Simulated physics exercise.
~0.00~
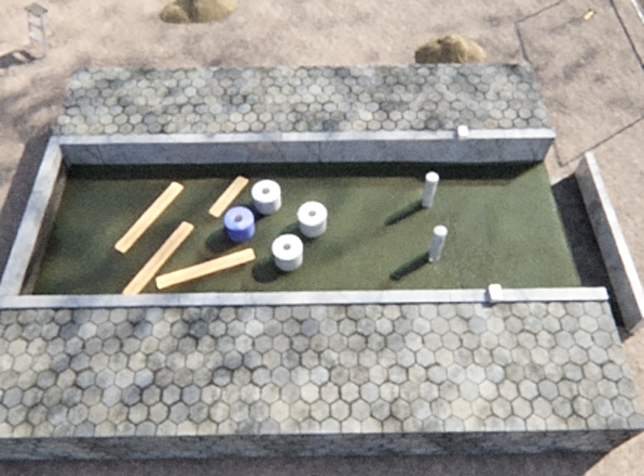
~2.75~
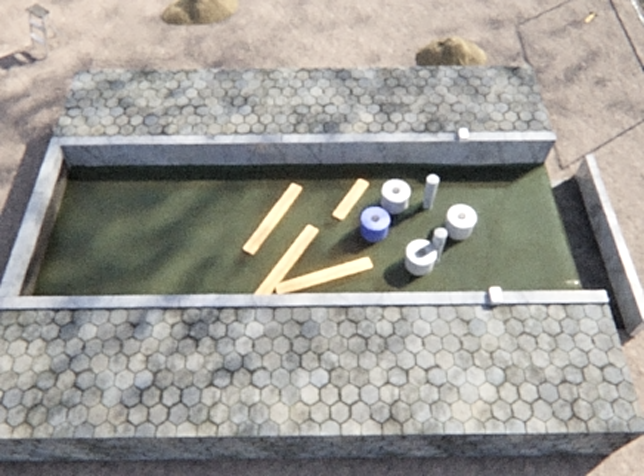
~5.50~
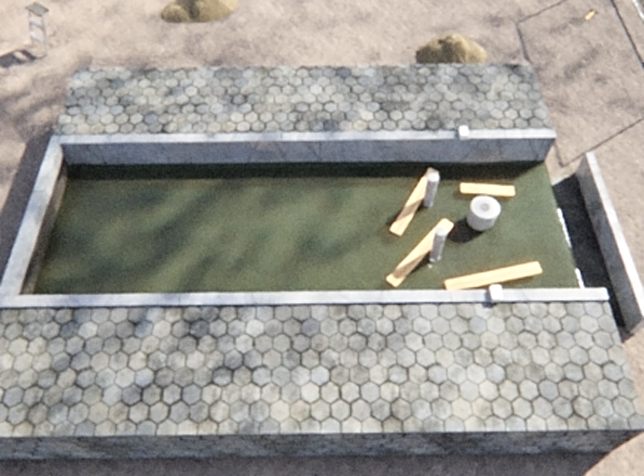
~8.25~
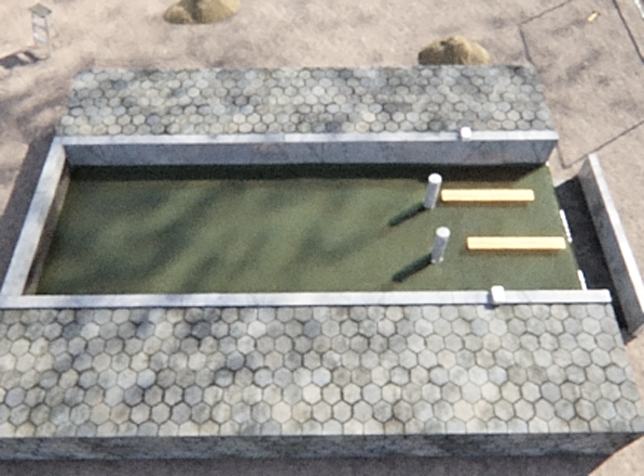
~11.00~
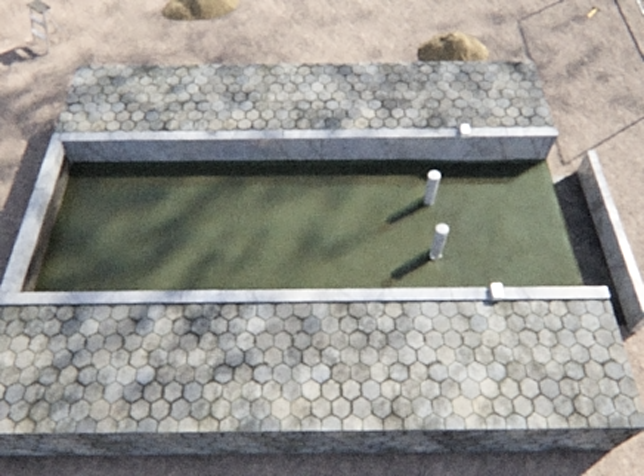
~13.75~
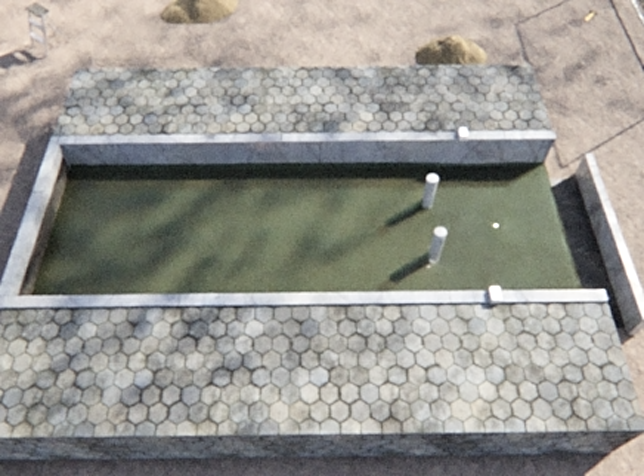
Four tubs, one of them blue, and four wooden boards drifting right along a walled ditch past two posts until none remain.
